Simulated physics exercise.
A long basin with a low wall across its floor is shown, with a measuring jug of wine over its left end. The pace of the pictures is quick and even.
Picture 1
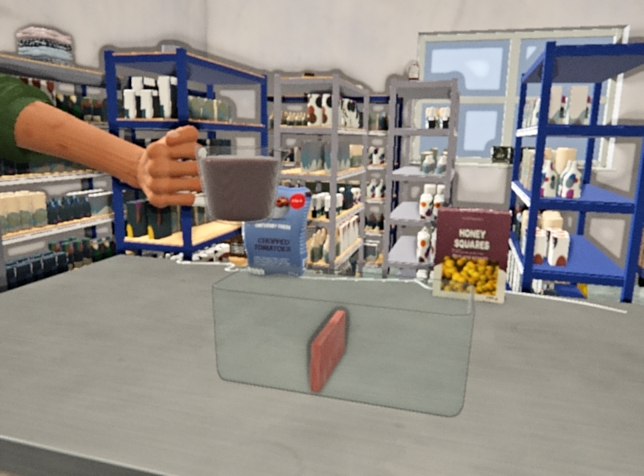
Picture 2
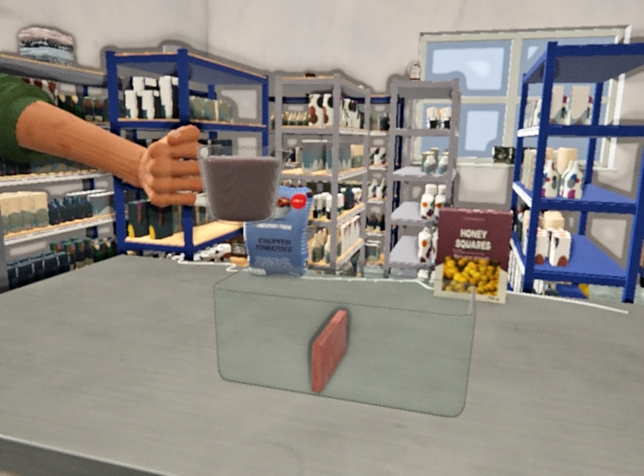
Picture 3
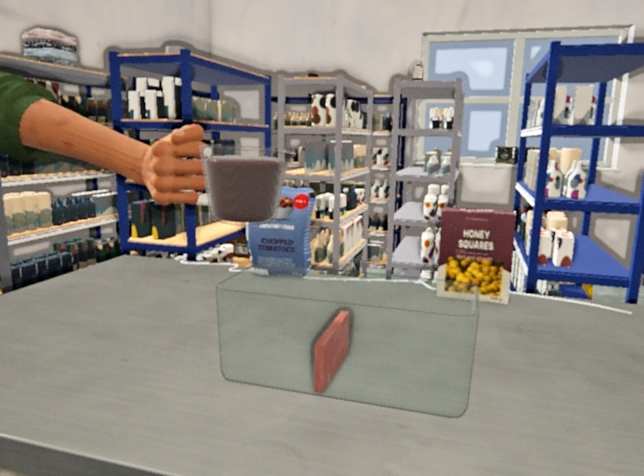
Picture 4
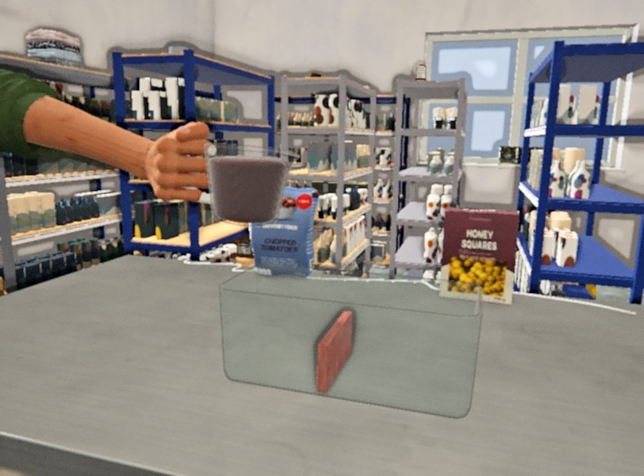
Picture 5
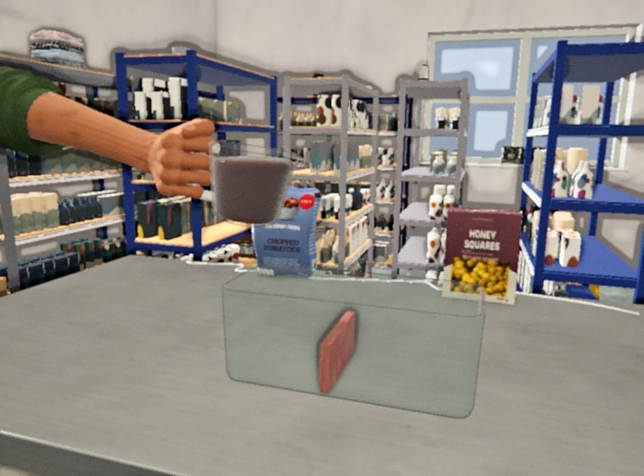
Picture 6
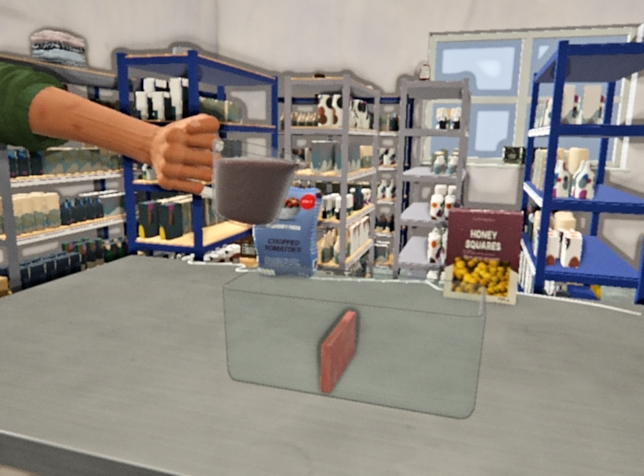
A hand slowly tilts a dark jug rightward above the left end of a clear basin.
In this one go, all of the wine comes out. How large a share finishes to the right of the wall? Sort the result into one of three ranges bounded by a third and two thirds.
It falls in the middle range, a third to two thirds.
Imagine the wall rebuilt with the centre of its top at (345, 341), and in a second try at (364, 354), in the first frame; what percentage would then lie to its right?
Try 1: About 20 percent; try 2: About 10 percent.
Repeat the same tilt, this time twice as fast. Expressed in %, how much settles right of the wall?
Share on the right: Some 25 percent.
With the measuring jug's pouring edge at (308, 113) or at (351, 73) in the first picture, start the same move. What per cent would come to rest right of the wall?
About 85 and 95 per cent.
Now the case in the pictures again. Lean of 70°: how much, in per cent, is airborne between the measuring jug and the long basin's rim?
Something close to 20 percent of it.
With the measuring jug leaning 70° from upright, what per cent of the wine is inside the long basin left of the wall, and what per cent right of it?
Left part close to 5 in a hundred, right part close to 15.
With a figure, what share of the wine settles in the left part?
That works out near 50 in every hundred.
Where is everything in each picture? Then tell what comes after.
In the first picture, it leans 0°; its right rim is at (290, 151); the wine meets the walls at (207, 158) and (281, 161); the long basin's rim runs from (232, 275) to (473, 300); the wall's top is at (330, 327).
In the second picture, it leans 1°; its right rim is at (291, 151); the wine meets the walls at (209, 158) and (281, 161).
In the third picture, it leans 2°; its right rim is at (295, 153); the wine meets the walls at (212, 158) and (284, 161).
In the fourth picture, it leans 5°; its right rim is at (299, 156); the wine meets the walls at (216, 158) and (289, 162).
In the fifth picture, it leans 8°; its right rim is at (303, 159); the wine meets the walls at (220, 159) and (294, 163).
In the sixth picture, it leans 12°; its right rim is at (306, 164); the wine meets the walls at (223, 160) and (300, 164).
A moment on, the tilt is 70° and 60 per cent is still to pour, 3 is left of the wall and 16 right of it.
Next, the tilt is 108° and 5 per cent is still to pour, 39 is left of the wall and 49 right of it.
Then the tilt is 117° and 0 per cent is still to pour, 50 is left of the wall and 49 right of it.
Later the tilt is 117° and 0 per cent is still to pour, 50 is left of the wall and 49 right of it.
In the end 50 per cent lies left of the wall, 49 right of it and 1 outside.
